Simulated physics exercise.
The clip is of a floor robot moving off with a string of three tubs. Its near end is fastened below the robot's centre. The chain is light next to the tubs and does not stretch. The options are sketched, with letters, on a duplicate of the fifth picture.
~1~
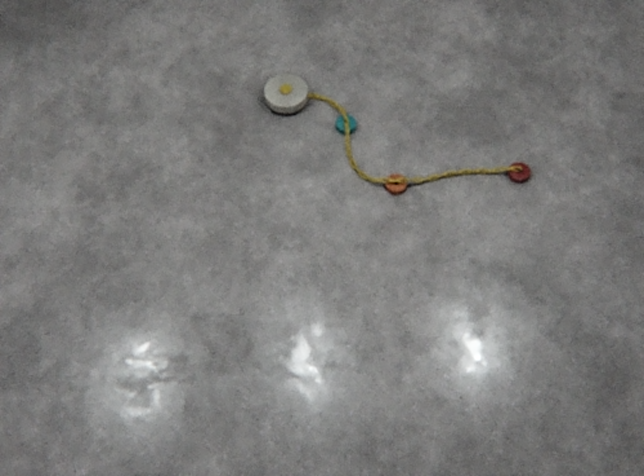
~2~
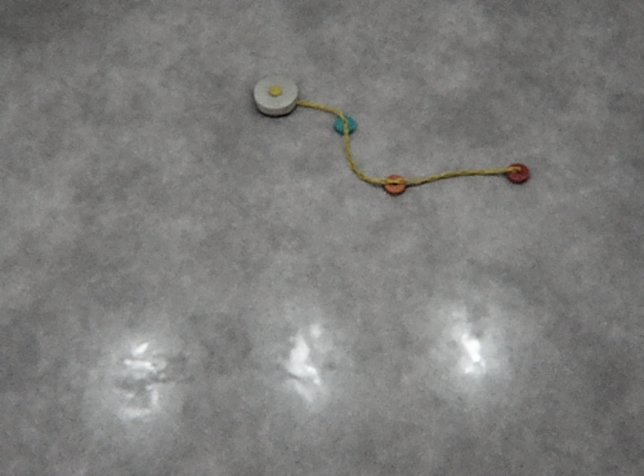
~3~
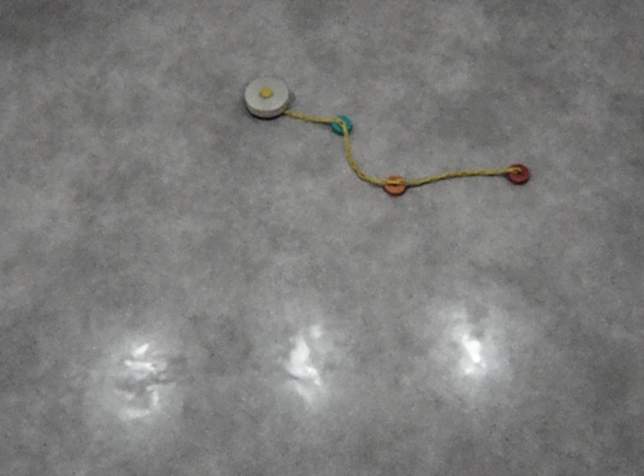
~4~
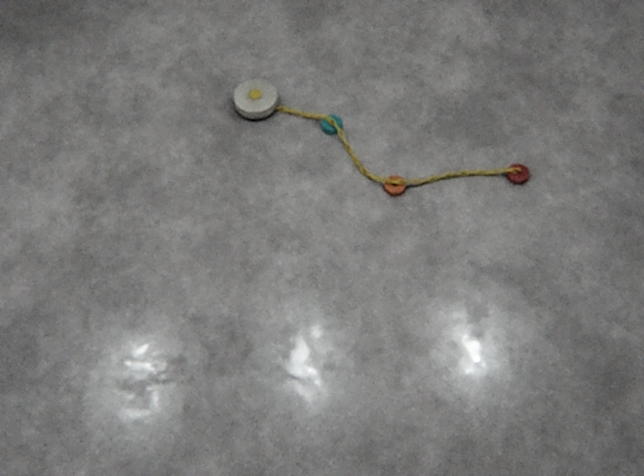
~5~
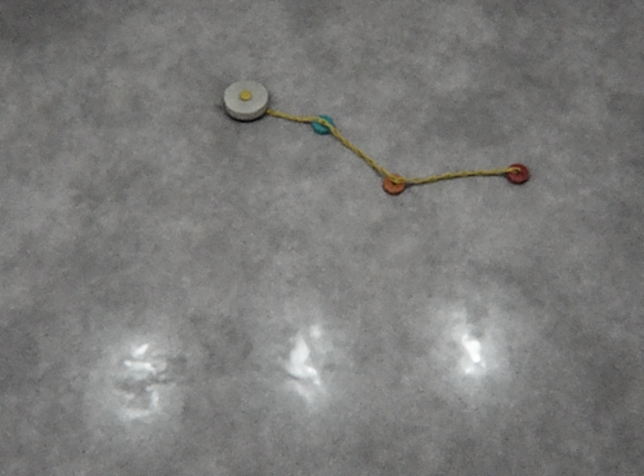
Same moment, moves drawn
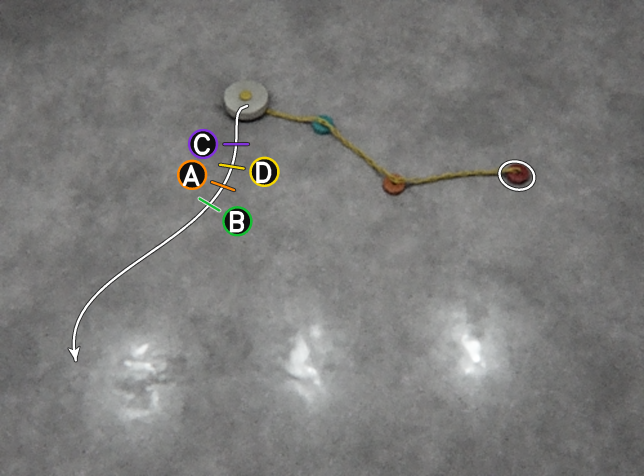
A pale round robot moving left across a grey floor, straightening a yellow string and drawing the turquoise tub slightly left.
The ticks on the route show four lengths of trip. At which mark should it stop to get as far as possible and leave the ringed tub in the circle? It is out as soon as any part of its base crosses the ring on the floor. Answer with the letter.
Stop at B.
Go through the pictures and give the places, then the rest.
Red tub (519, 172); orange tub (396, 184); turquoise tub (346, 124), in the first frame.
Robot (276, 96); orange tub (395, 184), in the second frame.
Robot (267, 98); turquoise tub (342, 125); orange tub (395, 185), in the third frame.
Robot (256, 100); turquoise tub (332, 124); orange tub (395, 185), in the fourth frame.
Robot (246, 101); orange tub (394, 184); turquoise tub (323, 124); red tub (518, 173), in the fifth frame.
On the marked copy, A at (223, 186); B at (209, 205); C at (236, 144); D at (232, 167); the ring at (517, 175); the route from (247, 106) via (184, 228) to (76, 361).
Taking B. A third of the way, robot (236, 132); red tub (518, 173); orange tub (393, 180); turquoise tub (317, 125).
Two thirds of the way, robot (228, 169); red tub (518, 173); orange tub (393, 180); turquoise tub (304, 139).
When it is over, robot (208, 200); red tub (518, 173); orange tub (393, 180); turquoise tub (290, 173); the ringed tub at the far end is still in its ring.
As for the rest, A is safe but short; C is safe but short; D is safe but short.
